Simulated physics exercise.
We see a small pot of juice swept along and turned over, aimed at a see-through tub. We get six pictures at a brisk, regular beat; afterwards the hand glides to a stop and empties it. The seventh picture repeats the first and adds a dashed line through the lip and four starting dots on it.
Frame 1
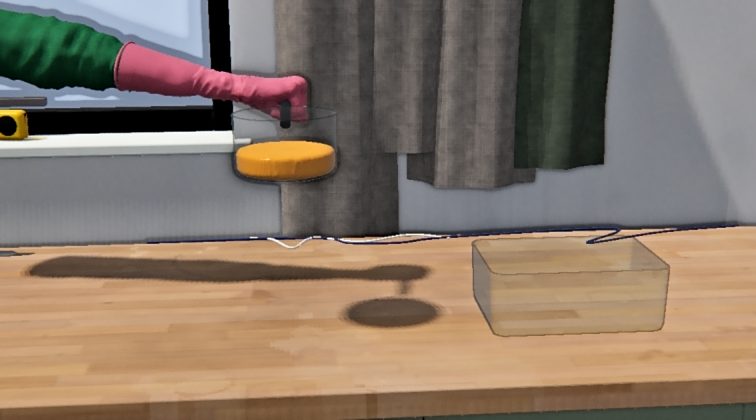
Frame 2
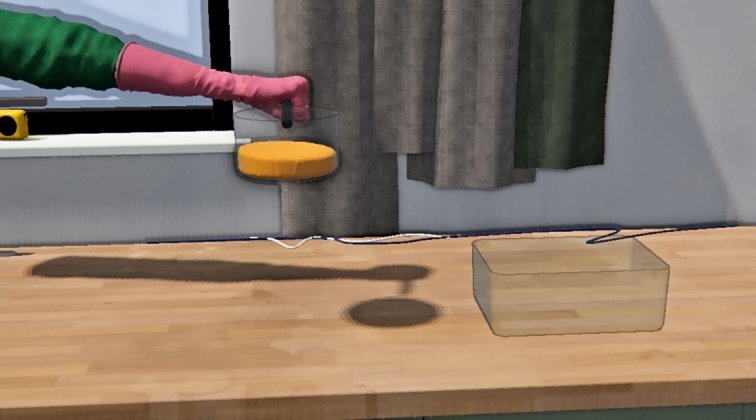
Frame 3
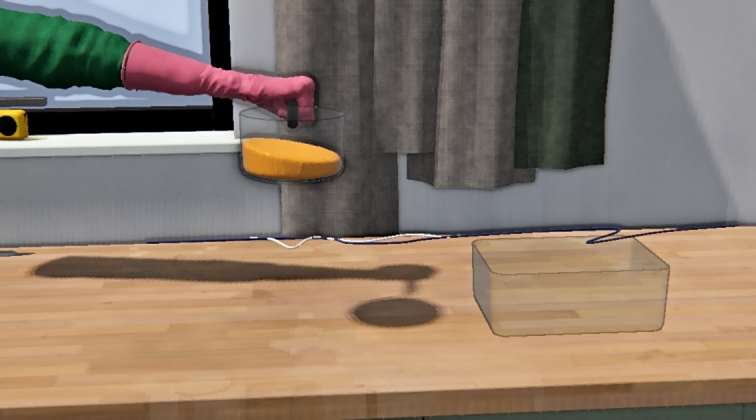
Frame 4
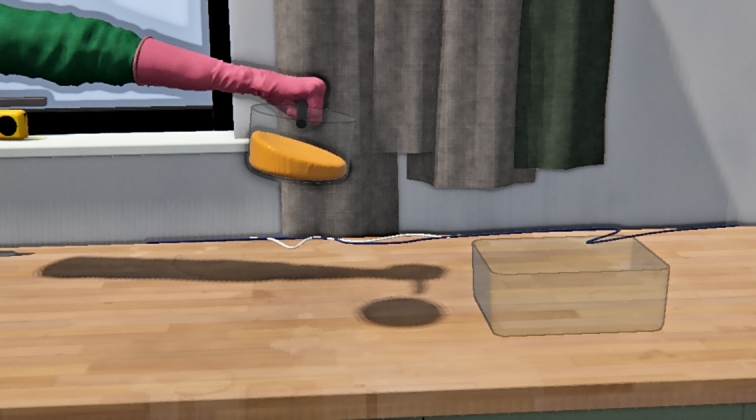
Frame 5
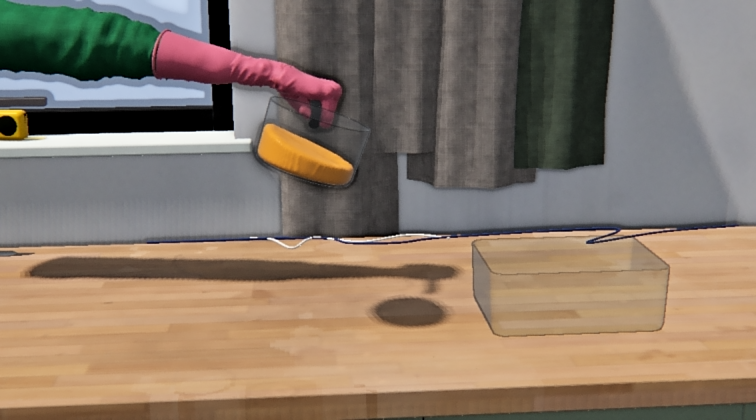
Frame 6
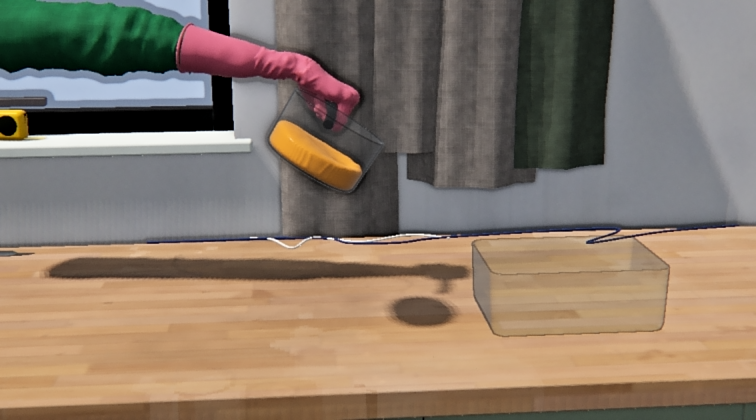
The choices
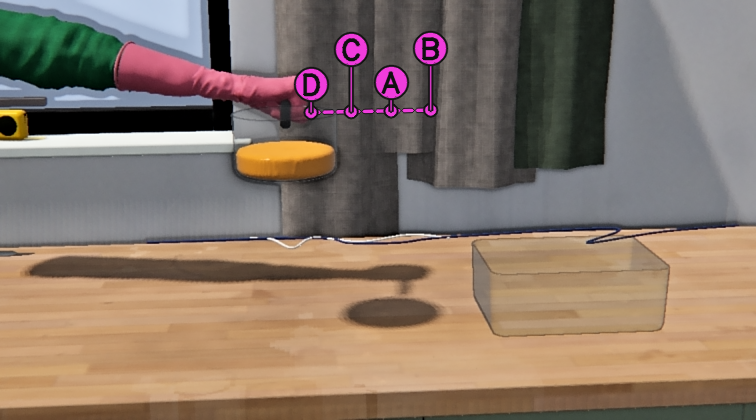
In this clip, a pink-gloved hand holds a clear pot of orange liquid above a wooden worktop, then moves it slightly right and gradually tilts it rightward, while a see-through tub stays still on the worktop to the right.
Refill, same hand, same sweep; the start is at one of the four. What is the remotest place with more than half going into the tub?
Take D.
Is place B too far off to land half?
No, that is safe.
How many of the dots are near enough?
All of them.
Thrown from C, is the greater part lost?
No, not at all.
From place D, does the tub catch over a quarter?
Yes.
On the marked copy, A at (391, 110); B at (430, 110); C at (351, 111); D at (311, 112).
With A, about 71 % lands in the tub, 8 % falls short and 21 % goes beside or beyond.
With B, about 87 % lands in the tub, 8 % falls short and 6 % goes beside or beyond.
With C, about 69 % lands in the tub, 9 % falls short and 22 % goes beside or beyond.
With D, about 66 % lands in the tub, 18 % falls short and 15 % goes beside or beyond.
